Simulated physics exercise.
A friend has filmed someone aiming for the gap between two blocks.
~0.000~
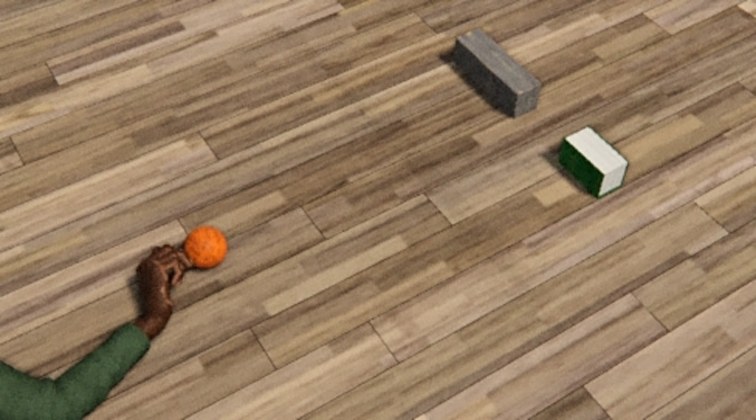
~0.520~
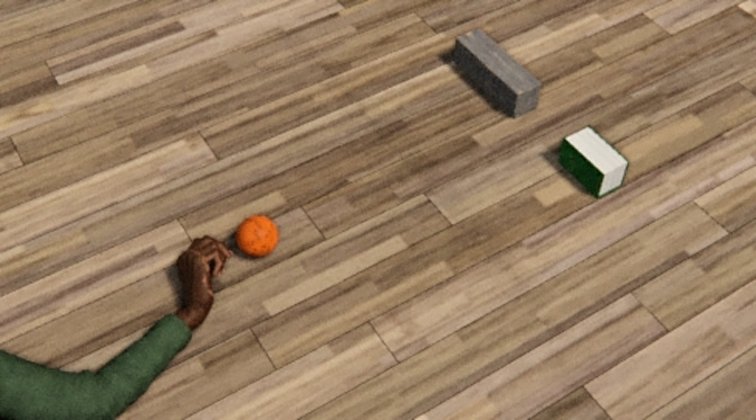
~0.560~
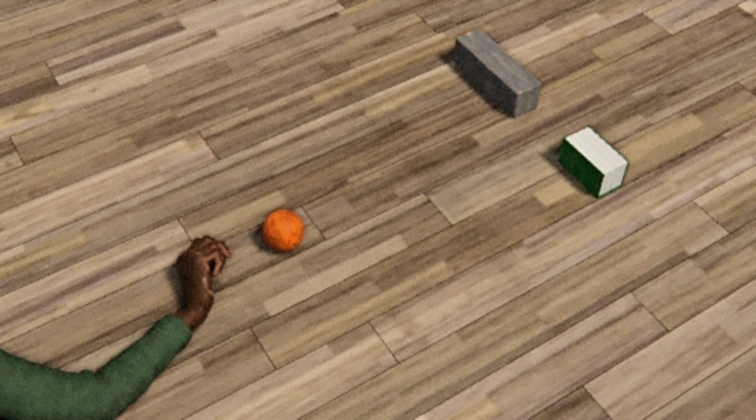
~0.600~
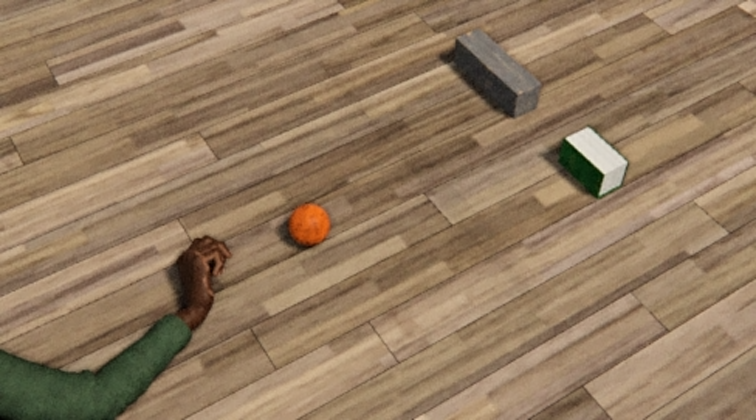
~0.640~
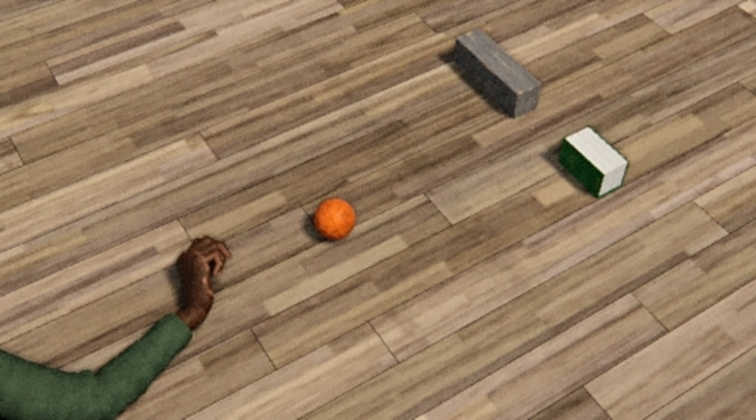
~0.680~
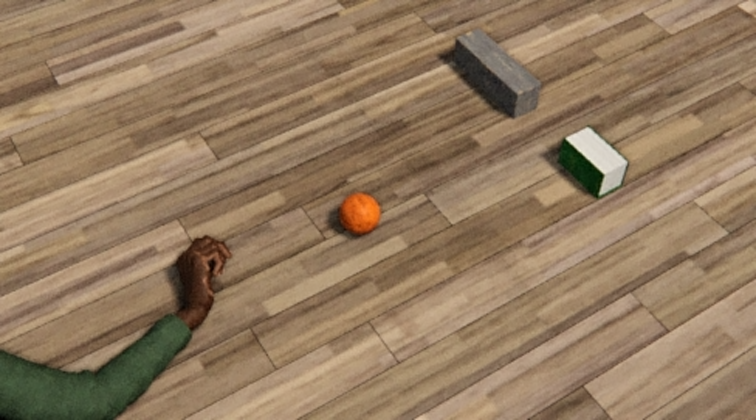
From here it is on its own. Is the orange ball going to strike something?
In the end the orange ball is stopped.
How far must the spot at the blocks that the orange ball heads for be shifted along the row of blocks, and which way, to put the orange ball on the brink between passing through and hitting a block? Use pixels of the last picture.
Some 32 pixels, left.
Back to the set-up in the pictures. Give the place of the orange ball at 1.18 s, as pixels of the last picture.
Its middle is close to (565, 187).
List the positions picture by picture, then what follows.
In the first frame, orange ball (206, 248) under the hand; green book (593, 162).
In the second frame, orange ball (257, 236); grey block (496, 73).
In the third frame, orange ball (283, 231); green book (593, 162).
In the fourth frame, orange ball (309, 225); grey block (496, 73).
In the fifth frame, orange ball (335, 219); green book (593, 162).
In the sixth frame, orange ball (359, 214); grey block (496, 73).
By 1.18 s, orange ball coming back near (565, 187).
When it is over (2.3 s), the orange ball bounces off.
